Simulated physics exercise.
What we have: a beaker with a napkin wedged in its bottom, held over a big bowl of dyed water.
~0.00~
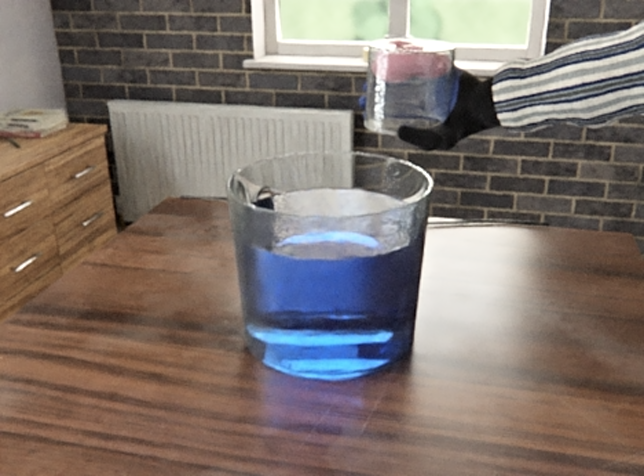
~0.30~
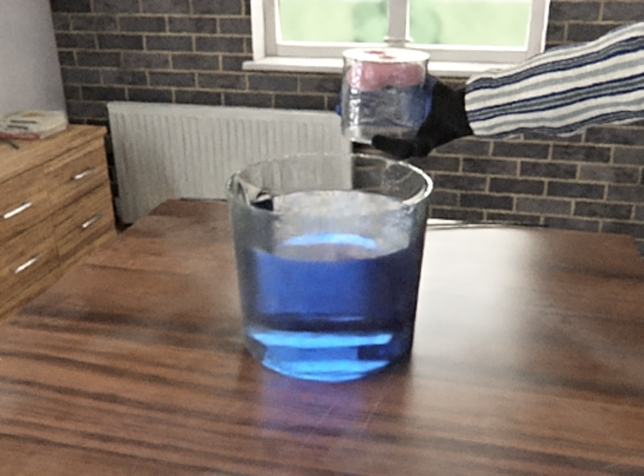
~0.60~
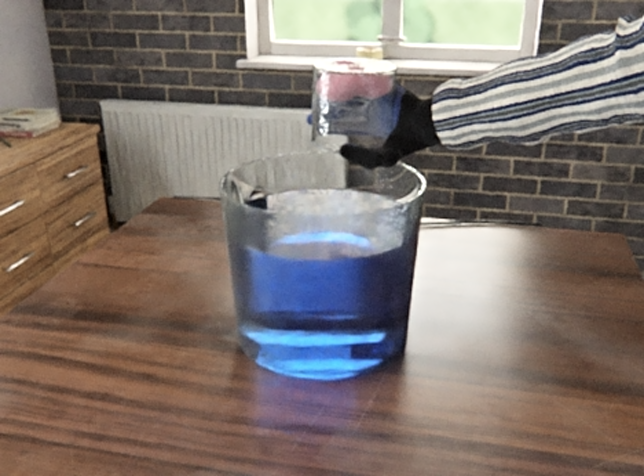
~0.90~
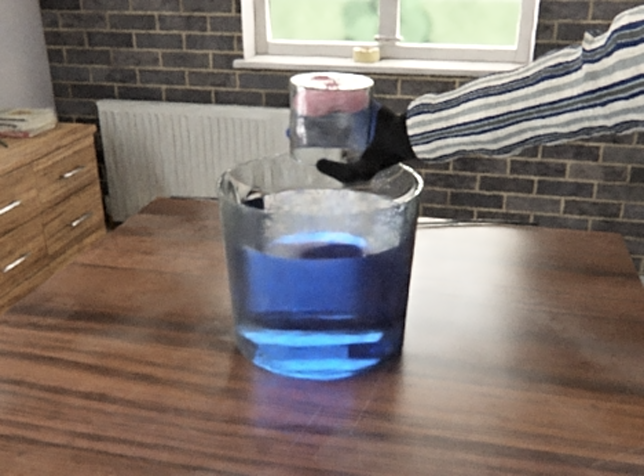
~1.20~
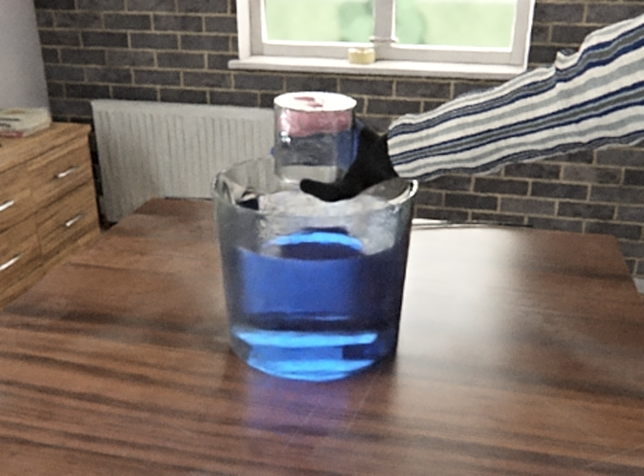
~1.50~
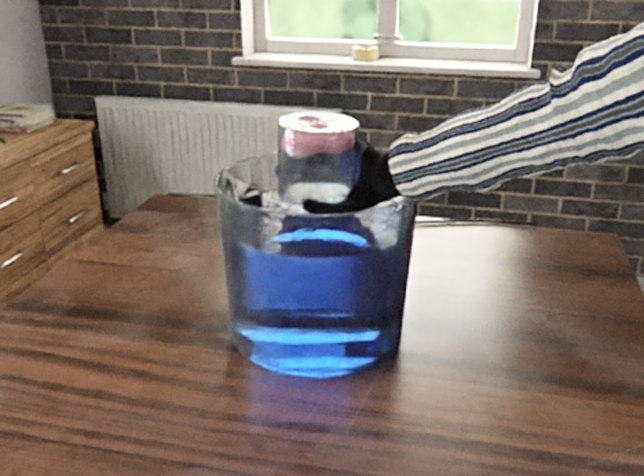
In a brick-walled room, a gloved hand moves an upturned beaker holding a napkin leftward and down over a bowl of blue water.
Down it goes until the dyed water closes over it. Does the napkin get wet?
Under the surface the napkin remains untouched.
Around 2.0 s, the beaker enters the dyed water.
Around 2.6 s, air is trapped inside and holds the level down.
Around 4.0 s, the beaker is under, still full of air, and the napkin is dry.
